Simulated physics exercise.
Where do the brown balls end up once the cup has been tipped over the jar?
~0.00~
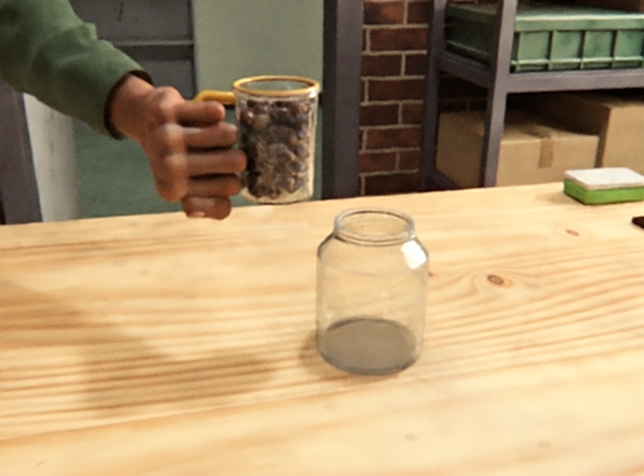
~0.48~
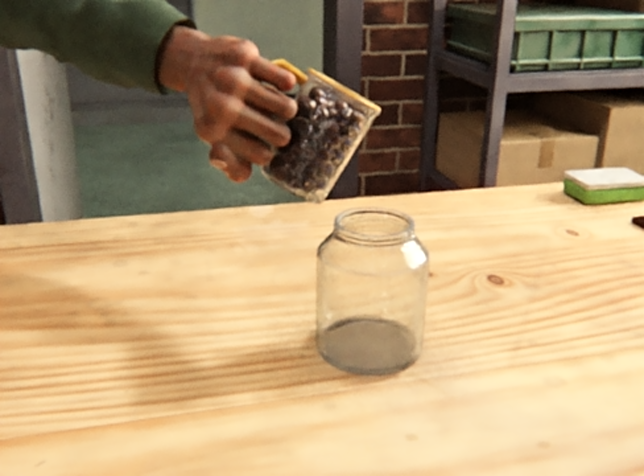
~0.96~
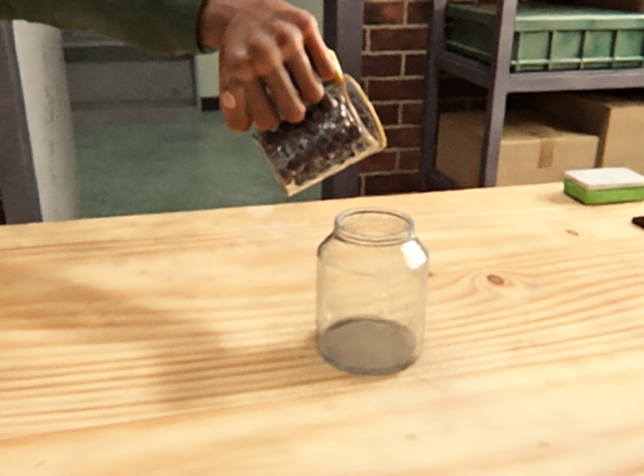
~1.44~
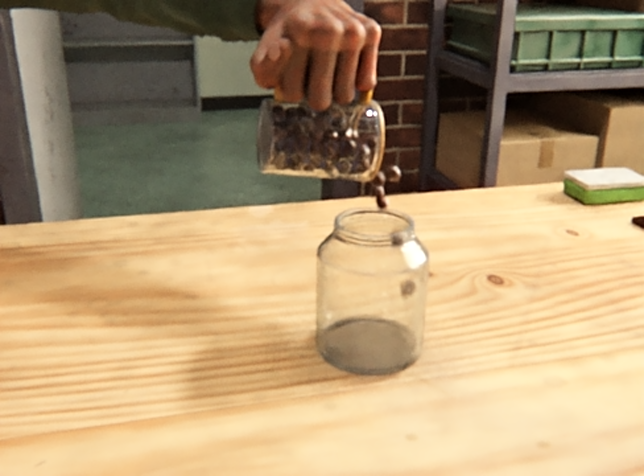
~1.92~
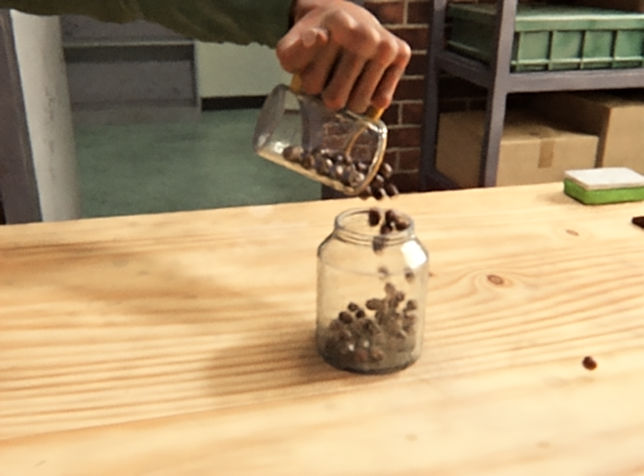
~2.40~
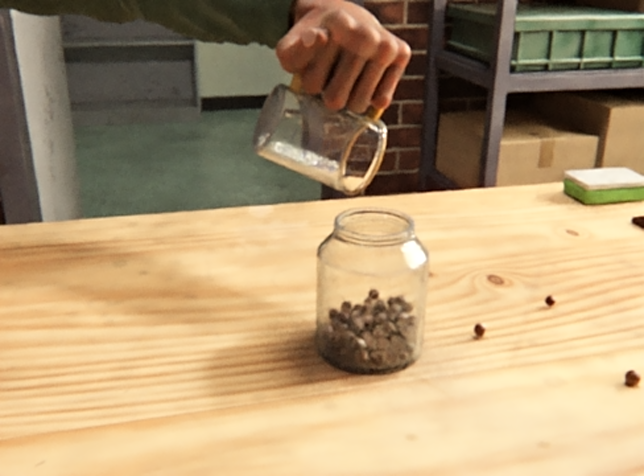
Most of the balls end up in the jar, while only a few lie spilt on the wooden table. The cup is left with few or none.
A hand tips a clear cup, pouring brown balls into a jar as a few scatter.
